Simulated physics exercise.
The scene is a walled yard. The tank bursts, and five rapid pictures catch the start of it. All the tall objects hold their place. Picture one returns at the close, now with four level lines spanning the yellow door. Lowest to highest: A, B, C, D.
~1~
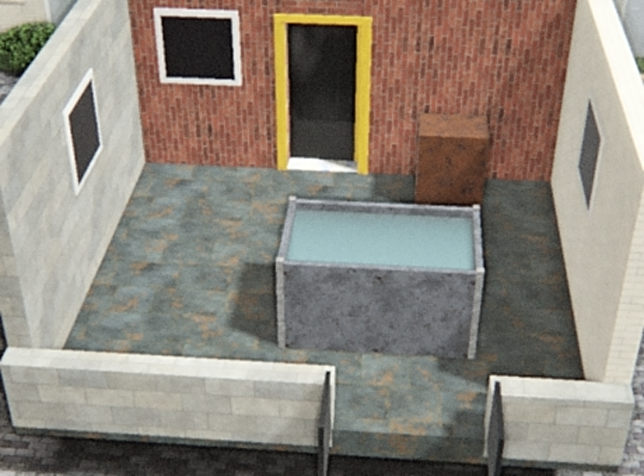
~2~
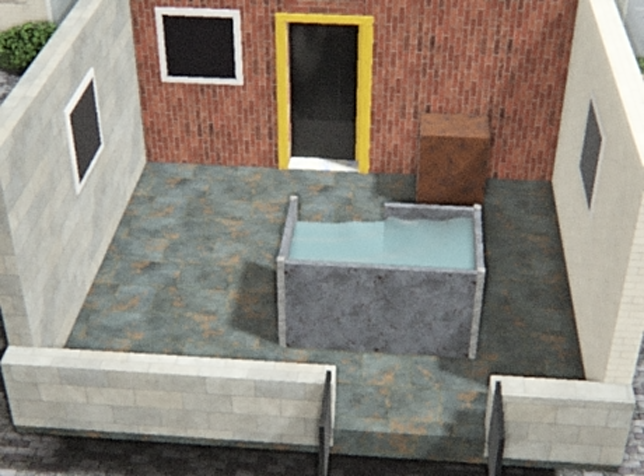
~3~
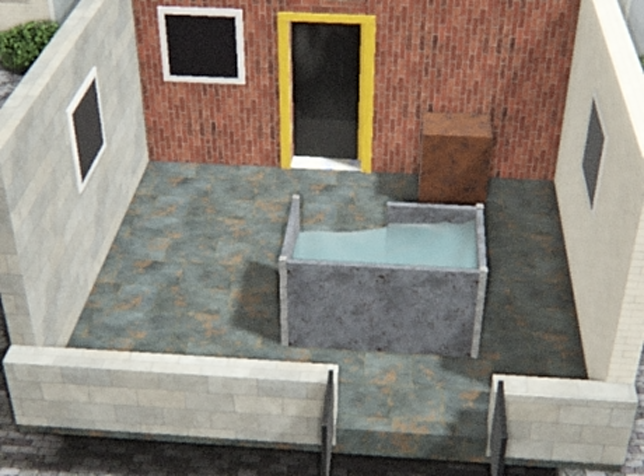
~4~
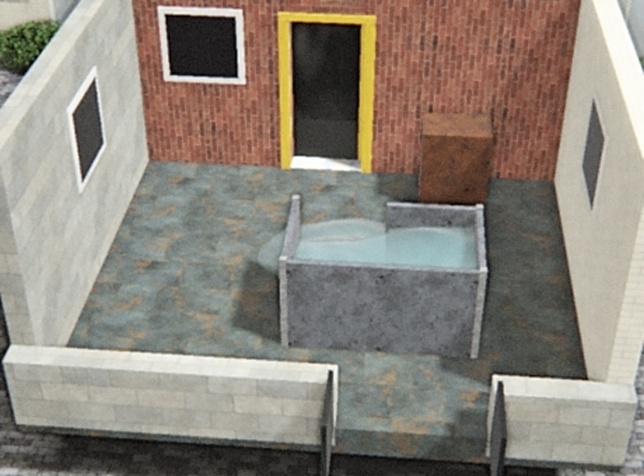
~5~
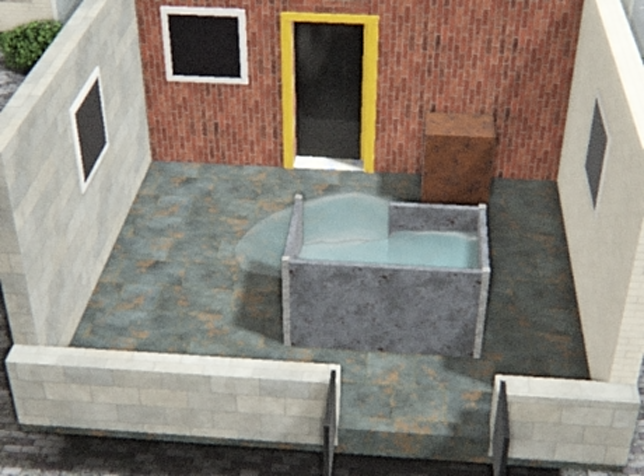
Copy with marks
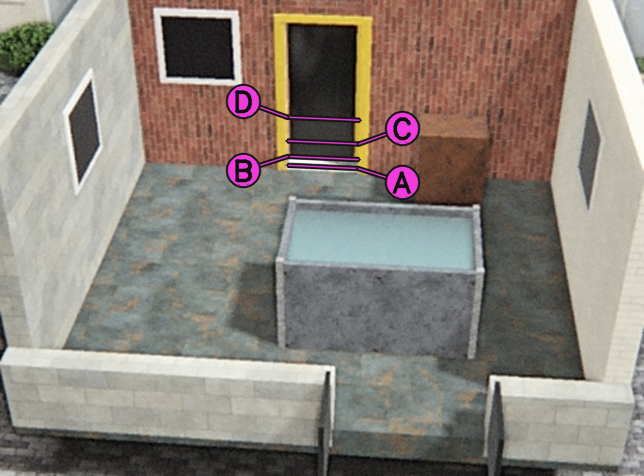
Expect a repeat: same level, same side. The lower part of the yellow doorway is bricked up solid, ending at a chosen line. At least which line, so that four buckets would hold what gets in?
That is line C.
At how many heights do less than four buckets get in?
Two of the four.
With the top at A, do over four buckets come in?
Yes, it does.
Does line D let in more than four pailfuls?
No.
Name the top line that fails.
That would be B.
On the marked copy, A at (323, 166); B at (323, 158); C at (323, 142); D at (323, 118); from the bottom up A, B, C, D.
If A is chosen, dozens of bucketfuls pour in.
If B is chosen, some 20 bucketfuls get in.
If C is chosen, a splash gets over, under a bucket.
If D is chosen, nothing gets over.
